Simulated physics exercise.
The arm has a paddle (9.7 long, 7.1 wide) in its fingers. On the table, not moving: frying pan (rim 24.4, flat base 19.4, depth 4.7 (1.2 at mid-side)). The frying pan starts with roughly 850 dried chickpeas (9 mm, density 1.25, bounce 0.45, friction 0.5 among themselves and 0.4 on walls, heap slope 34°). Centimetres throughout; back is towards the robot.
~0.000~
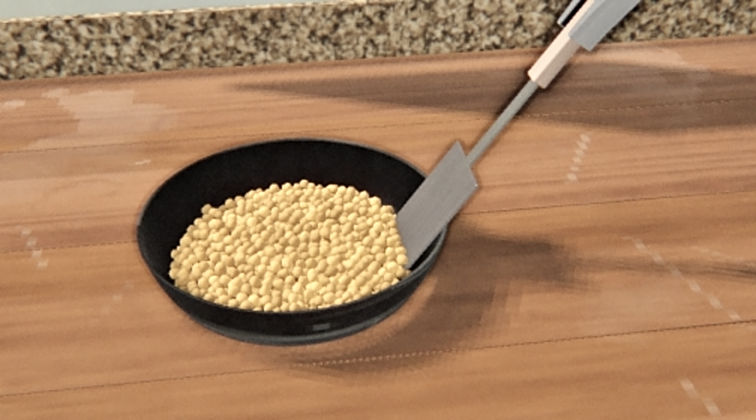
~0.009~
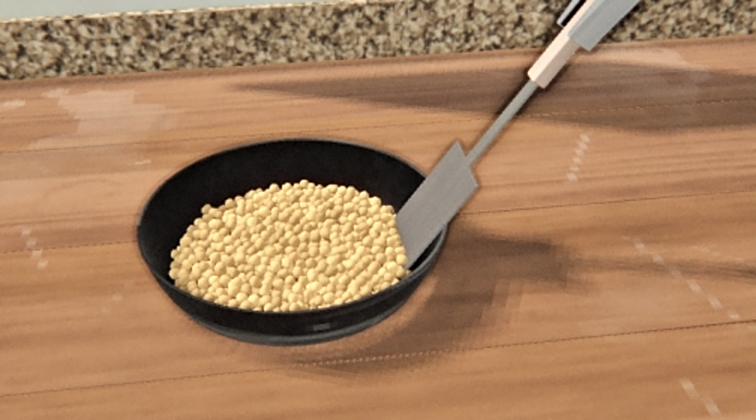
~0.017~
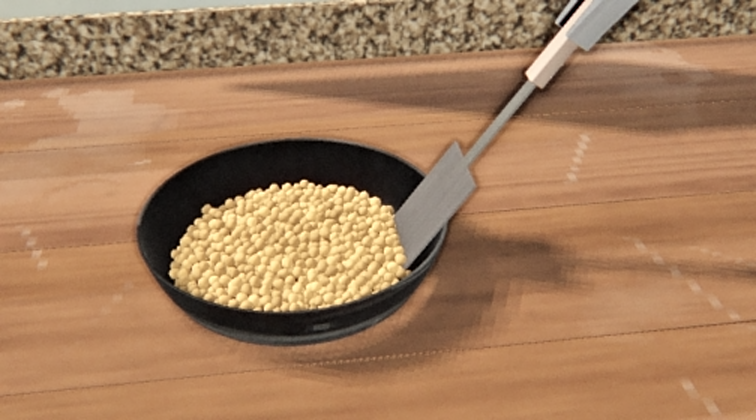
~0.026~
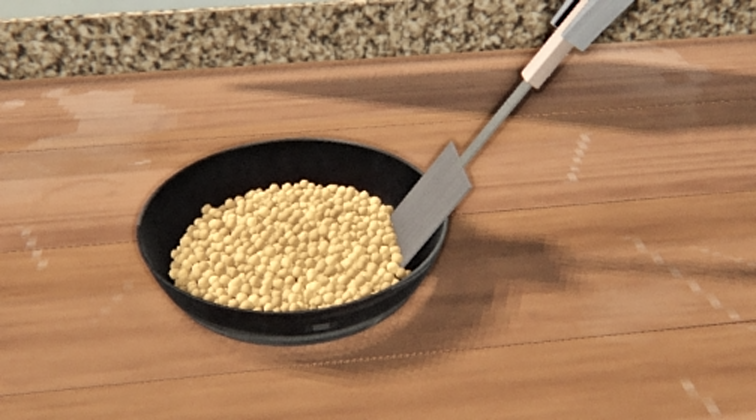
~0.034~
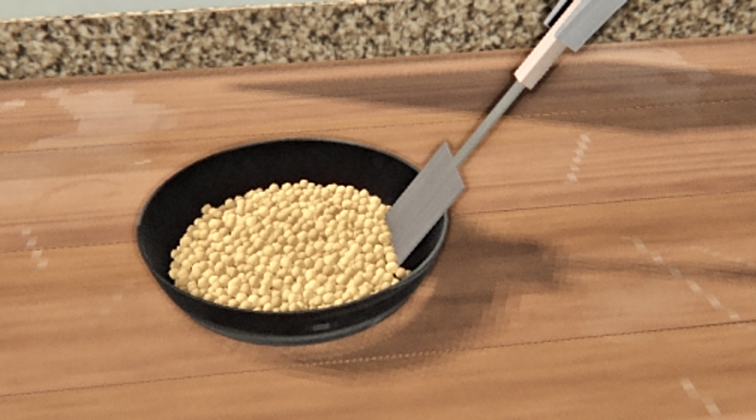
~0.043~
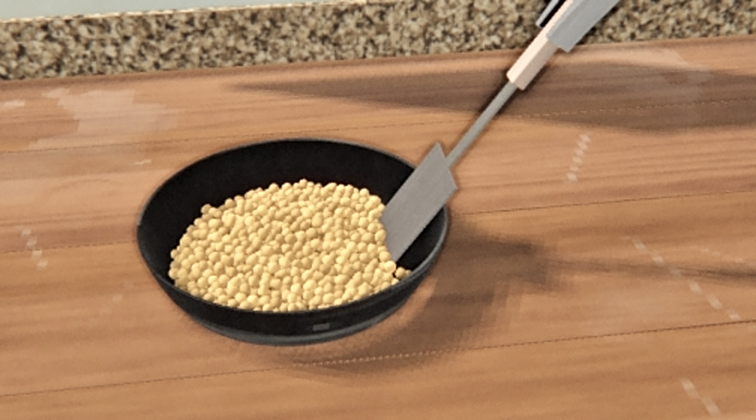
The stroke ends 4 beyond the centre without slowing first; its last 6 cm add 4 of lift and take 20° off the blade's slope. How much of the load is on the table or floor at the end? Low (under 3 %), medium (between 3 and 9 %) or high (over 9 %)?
Share on the table or floor: Low (under 3 %).
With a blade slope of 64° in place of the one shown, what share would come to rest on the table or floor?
Then about 0 per cent.
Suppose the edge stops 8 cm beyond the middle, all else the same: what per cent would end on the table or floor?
Then about 5 per cent.
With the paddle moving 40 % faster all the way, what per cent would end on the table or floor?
In that case some 5 per cent.
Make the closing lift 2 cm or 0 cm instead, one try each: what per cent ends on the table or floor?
Some 0 and 0 per cent.
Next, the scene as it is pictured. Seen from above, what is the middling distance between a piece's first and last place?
Some 2 cm.
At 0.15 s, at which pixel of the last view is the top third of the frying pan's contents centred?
Near (264, 240).
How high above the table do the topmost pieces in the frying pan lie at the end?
About 4.5 cm.
By 0.09 s, sloping 54°, highest piece 5 above the table; 848 in the frying pan.
By 0.15 s, sloping 45°, highest piece 5 above the table; 848 in the frying pan.
By 0.37 s, sloping 34°, highest piece 5 above the table; 847 in the frying pan, 1 on the blade or in flight.
By 1.42 s, sloping 34°, highest piece 5 above the table; 847 in the frying pan, 1 on the table or floor.
Final count, 847 in the frying pan, 1 on the table or floor. That is 0 % on the table or floor.
